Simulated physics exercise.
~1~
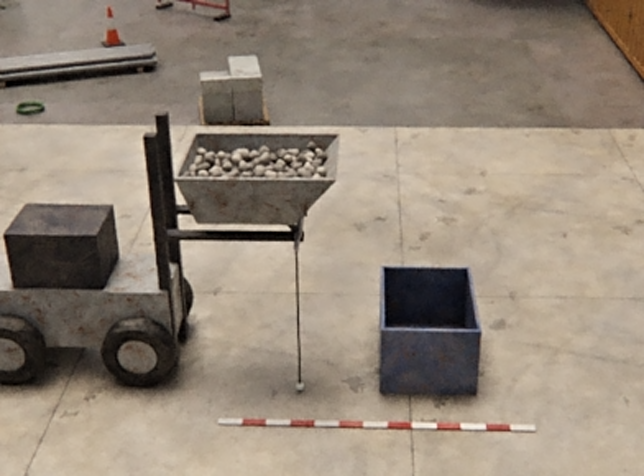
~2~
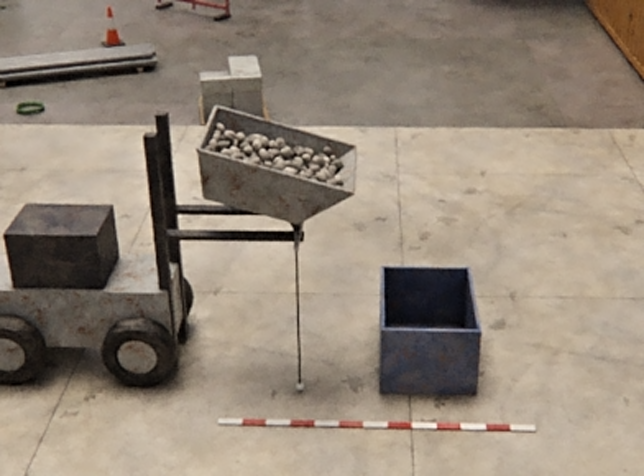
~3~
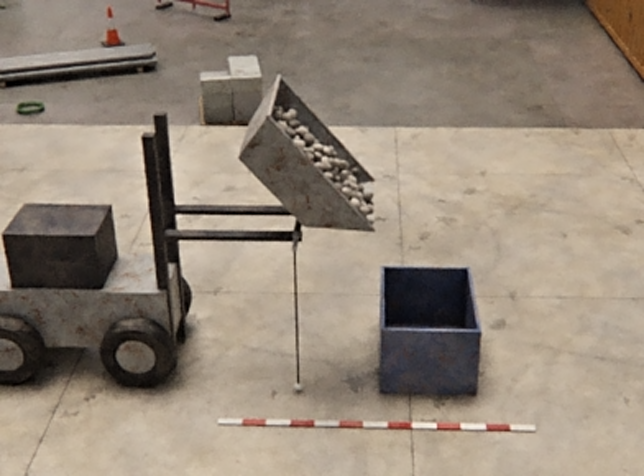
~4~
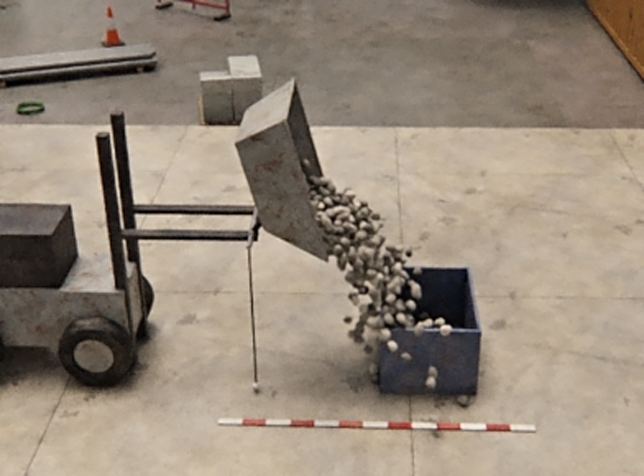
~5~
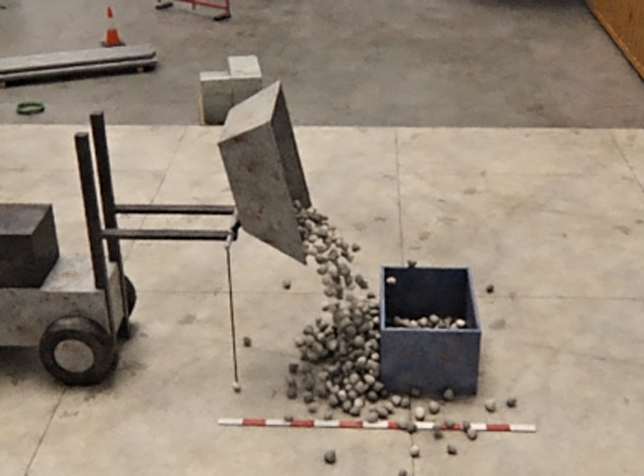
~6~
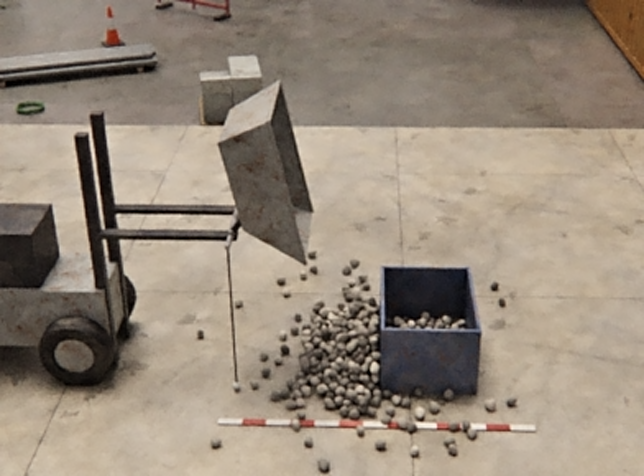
To begin with, a forklift at the left holds up a grey skip full of rounded stones, with a blue bin standing on the concrete floor to the right beside a red and white staff. The skip tips gently to the right, and the stones slide toward its lower lip. As it tilts steeply, the machine backs away to the left while the stones pour out, some dropping into the bin. The rest pile up on the floor short of it. At the end the skip hangs empty and still, with most stones heaped left of the bin, some inside and a few scattered around.
